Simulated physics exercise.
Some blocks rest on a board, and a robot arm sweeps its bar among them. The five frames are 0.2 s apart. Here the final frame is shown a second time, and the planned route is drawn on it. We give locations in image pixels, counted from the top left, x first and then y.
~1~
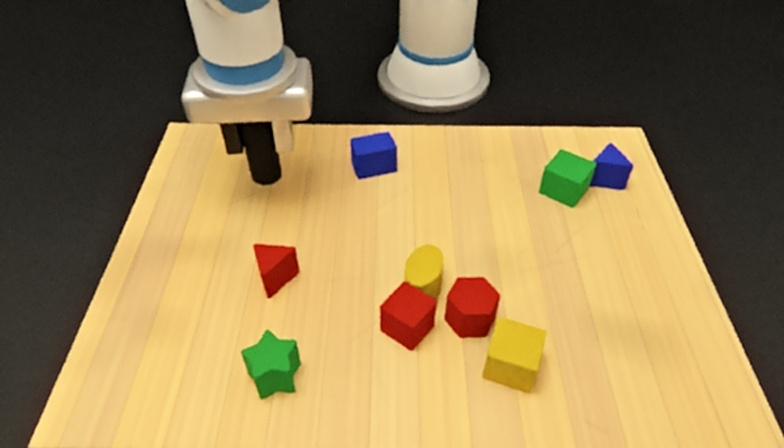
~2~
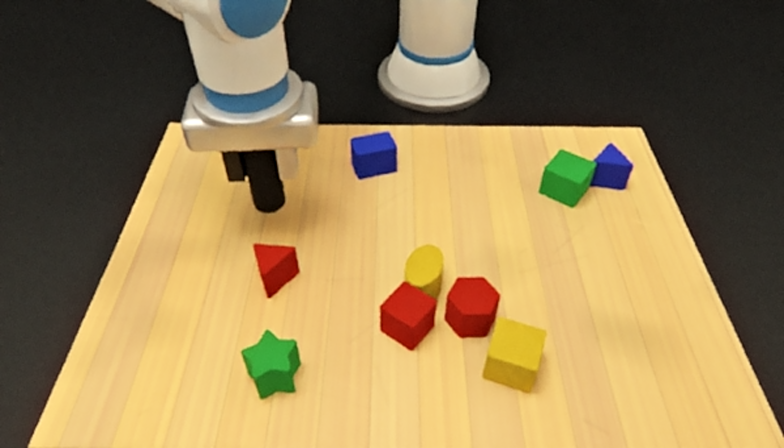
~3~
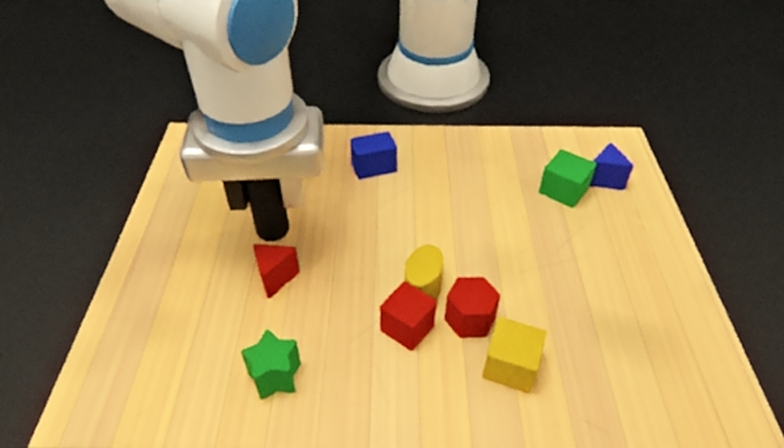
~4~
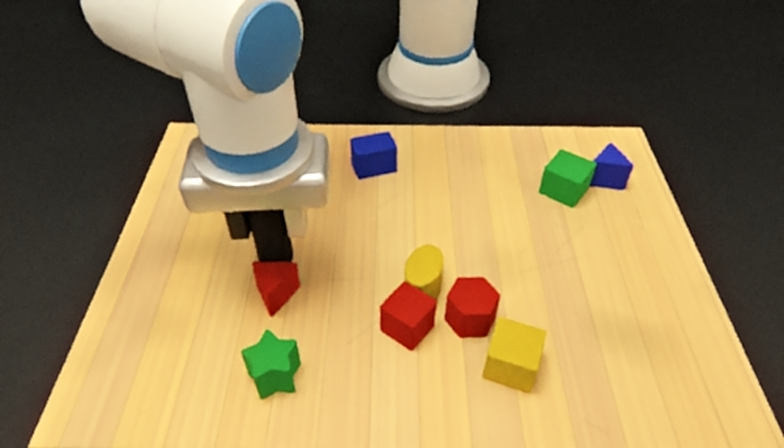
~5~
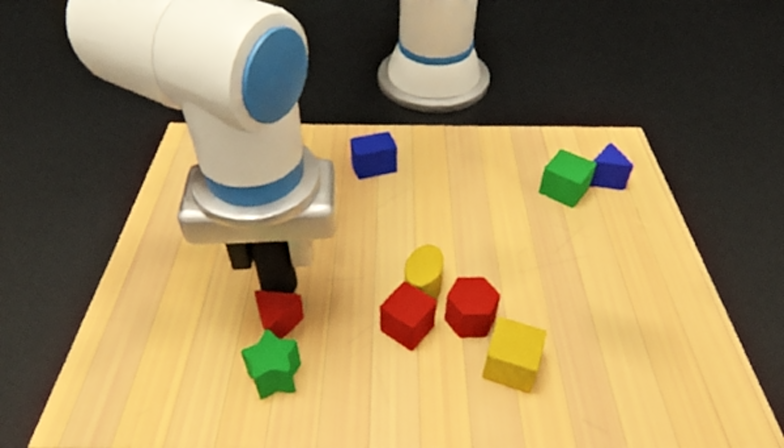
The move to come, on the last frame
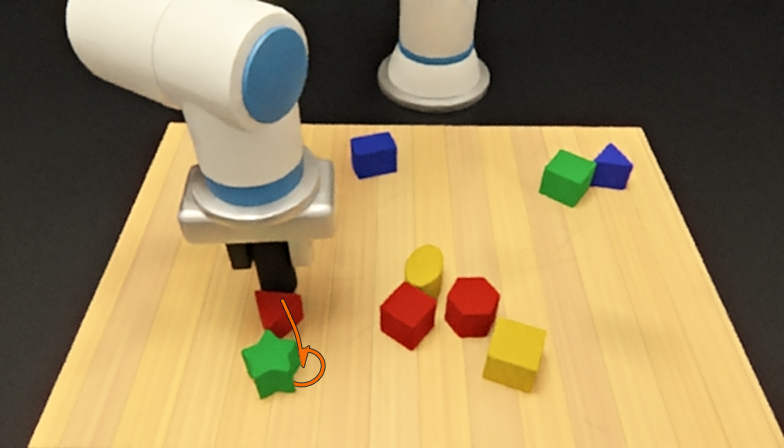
A white robot arm with blue bands reaches over a pale wooden board against a black background, seen from above at a fixed angle, with another white base behind. Blue and green blocks sit toward the back, red and yellow ones near the middle, and a green star at front left. The arm's black bar moves forward on the left, meets the red triangle and pushes it toward the star.
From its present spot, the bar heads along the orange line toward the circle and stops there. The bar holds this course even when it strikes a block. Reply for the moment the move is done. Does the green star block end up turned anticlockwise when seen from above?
Answer: Yes.
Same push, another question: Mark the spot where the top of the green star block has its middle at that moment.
It will likely be found at (259, 378).
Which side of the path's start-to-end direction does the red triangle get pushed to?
It heads right.
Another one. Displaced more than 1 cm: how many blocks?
The number of blocks that move over 1 cm is two.
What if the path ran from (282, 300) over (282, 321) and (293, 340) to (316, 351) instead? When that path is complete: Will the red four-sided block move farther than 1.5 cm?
No, it doesn't check out.
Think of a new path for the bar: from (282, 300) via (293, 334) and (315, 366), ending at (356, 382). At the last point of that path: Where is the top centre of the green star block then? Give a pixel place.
The middle of its top is at (260, 376).
The drawn path runs from (282, 300) through (291, 321) and (299, 343) to (304, 367).
On the path given first. Halfway along, bar at (293, 319); green star block at (261, 367), turned 35° anticlockwise; red triangle at (267, 332), turned 40° clockwise.
At the end, bar at (301, 355); green star block at (259, 378), turned 20° anticlockwise; red triangle at (258, 342), turned 60° clockwise; red four-sided block not moved.
